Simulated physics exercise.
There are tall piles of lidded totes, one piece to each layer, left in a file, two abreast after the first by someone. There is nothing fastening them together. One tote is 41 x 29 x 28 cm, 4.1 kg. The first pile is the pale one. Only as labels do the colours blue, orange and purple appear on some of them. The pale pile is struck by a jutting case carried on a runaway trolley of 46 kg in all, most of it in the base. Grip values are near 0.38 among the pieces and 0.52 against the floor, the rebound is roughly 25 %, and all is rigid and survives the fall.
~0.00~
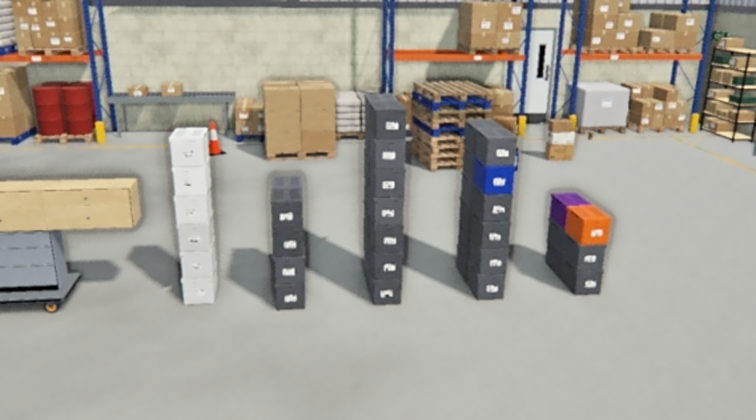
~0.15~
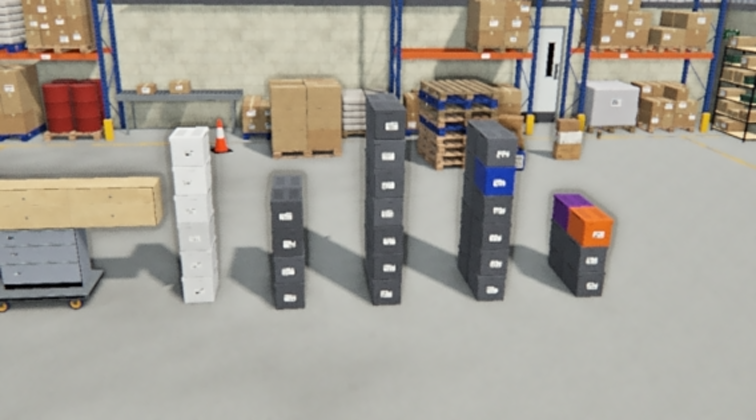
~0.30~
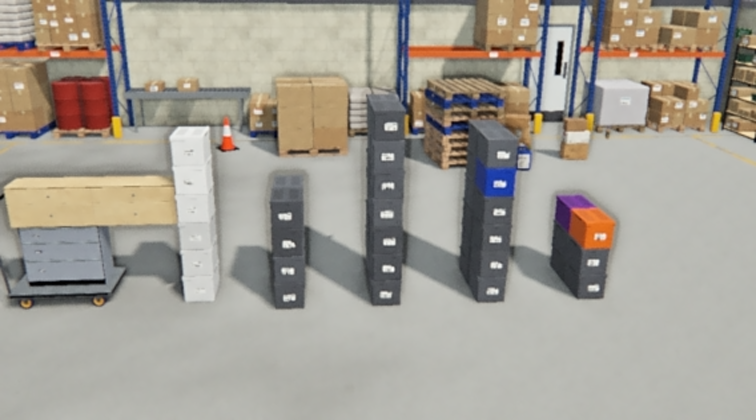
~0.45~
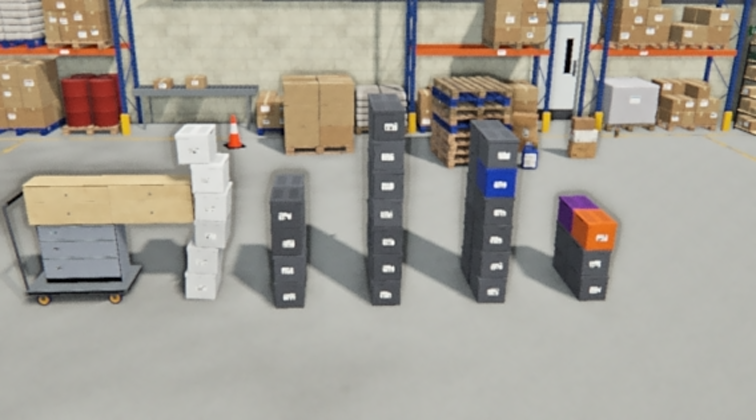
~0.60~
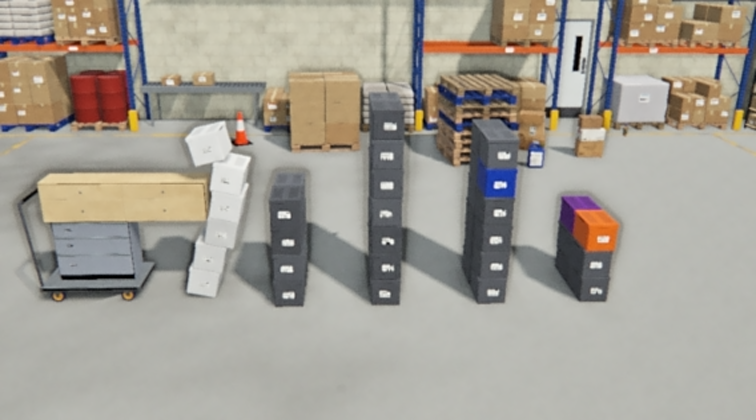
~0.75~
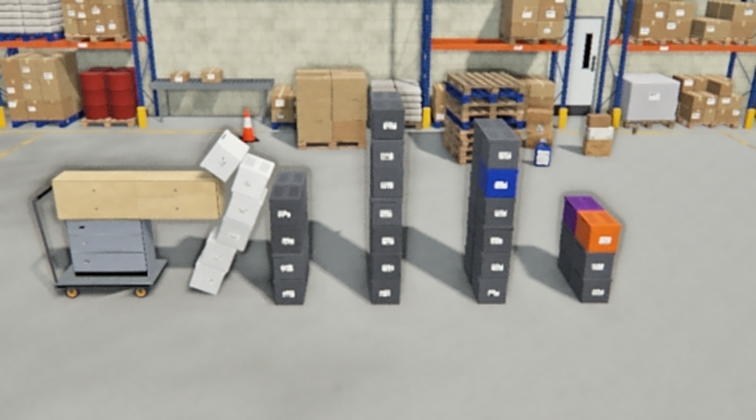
To begin with, a trolley carrying a long wooden load rolls in from the left toward a row of box stacks in a warehouse. The load meets the pale stack and pushes into it, shifting its boxes rightward. The pale stack then leans right toward its dark neighbour, while the other stacks stay still.
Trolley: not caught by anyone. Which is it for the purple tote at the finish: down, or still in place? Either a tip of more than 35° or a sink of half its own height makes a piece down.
Down.
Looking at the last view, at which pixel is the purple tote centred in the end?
End point, last view: About (714, 261).
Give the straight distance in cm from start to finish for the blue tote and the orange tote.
Net shift, middle to middle: Blue 280 cm, orange 120 cm.
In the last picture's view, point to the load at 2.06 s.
Roughly (257, 193).
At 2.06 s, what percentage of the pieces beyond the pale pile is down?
By then 20 %.
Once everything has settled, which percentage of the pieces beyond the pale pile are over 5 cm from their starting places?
100 in a hundred.
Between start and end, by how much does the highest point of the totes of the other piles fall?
Around 120 centimetres.
After 2.06 s, 6 of the pale pile down; 8 of the 40 other totes down; purple tote unmoved.
After 3.04 s, 6 of the pale pile down; 32 of the 40 other totes down; purple tote 7° from how it stood; blue tote 22° from how it stood, 23 cm lower.
In the end (4.9 s), 6 of the pale pile down; 37 of the 40 other totes down; purple tote on its side; orange tote on its side; blue tote on its side. From the last view, middles, purple tote near (714, 261), orange tote near (689, 281).
